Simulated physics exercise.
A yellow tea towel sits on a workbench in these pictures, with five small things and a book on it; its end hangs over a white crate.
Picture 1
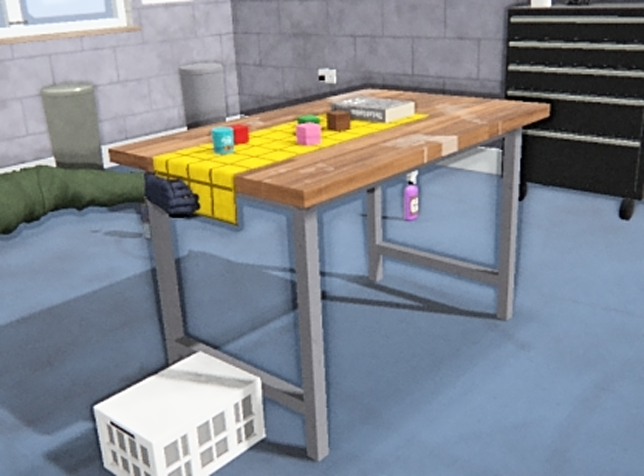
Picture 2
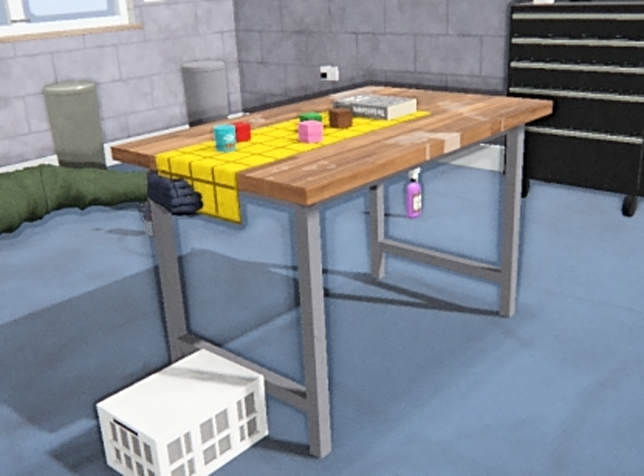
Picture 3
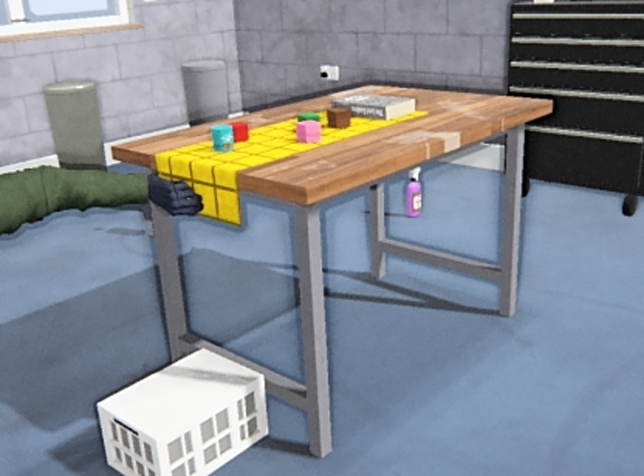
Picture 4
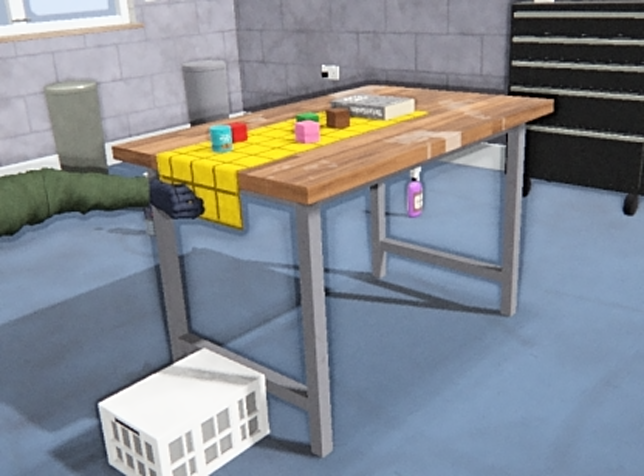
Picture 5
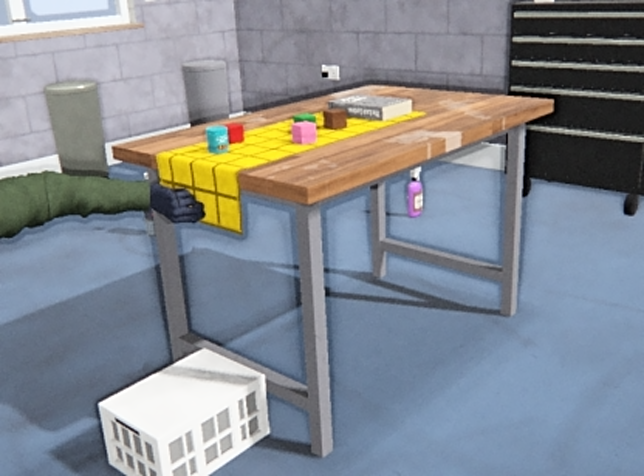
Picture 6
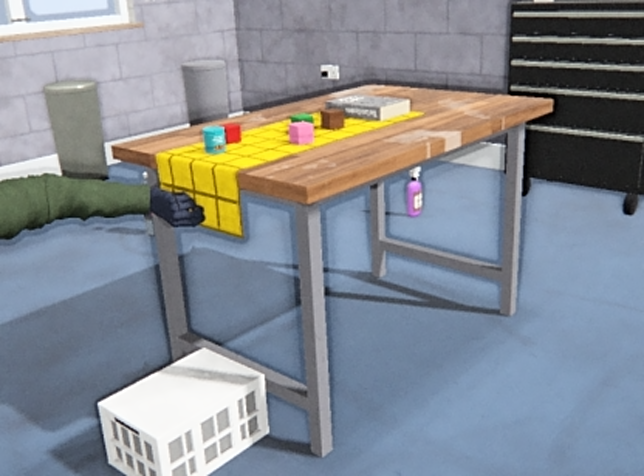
The clip shows a dark-gloved hand at the hanging end of a yellow cloth on a workbench above a white crate; the cloth then slides slightly over the edge, carrying small colourful objects and a book slightly left.
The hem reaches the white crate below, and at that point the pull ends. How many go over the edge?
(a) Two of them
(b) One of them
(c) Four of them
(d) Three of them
c, four of them.
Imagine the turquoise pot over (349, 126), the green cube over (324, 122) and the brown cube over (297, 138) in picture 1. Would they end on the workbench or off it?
The turquoise pot is still on top, the green cube is still on top, the brown cube is off the top.
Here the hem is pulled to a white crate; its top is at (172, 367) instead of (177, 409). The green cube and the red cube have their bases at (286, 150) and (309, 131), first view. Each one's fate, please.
The green cube ends up off the top and the red cube ends up still on top.
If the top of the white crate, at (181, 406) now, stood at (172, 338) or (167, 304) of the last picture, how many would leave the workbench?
The count comes out 2 and 1.
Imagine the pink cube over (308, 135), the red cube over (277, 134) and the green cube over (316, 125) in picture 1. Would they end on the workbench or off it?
The pink cube is off the top, the red cube is off the top and the green cube is still on top.
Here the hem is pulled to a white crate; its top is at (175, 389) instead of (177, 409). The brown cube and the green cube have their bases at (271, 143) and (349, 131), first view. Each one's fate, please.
The brown cube does not stay aboard, and the green cube stays aboard.
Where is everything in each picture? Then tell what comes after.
In the first picture, hem (239, 226); turquoise pot (222, 129); red cube (236, 126); pink cube (308, 125); green cube (308, 117); brown cube (338, 112); top of the crate (177, 409).
In the second picture, hem (242, 225); turquoise pot (224, 127).
In the third picture, hem (242, 227); red cube (236, 124).
In the fourth picture, hem (244, 230); pink cube (307, 123); top of the crate (182, 406).
In the fifth picture, hem (242, 235); green cube (304, 116).
In the sixth picture, hem (244, 238); turquoise pot (213, 128); red cube (228, 125); pink cube (301, 124); green cube (302, 116); brown cube (332, 110).
Early on, hem near (206, 281); turquoise pot gone.
Midway, hem near (210, 322); turquoise pot and red cube gone.
Near the end, hem near (213, 360); turquoise pot, red cube and pink cube gone.
Finally, hem on the crate; turquoise pot, red cube, pink cube and green cube gone. The count of fallen things is four.
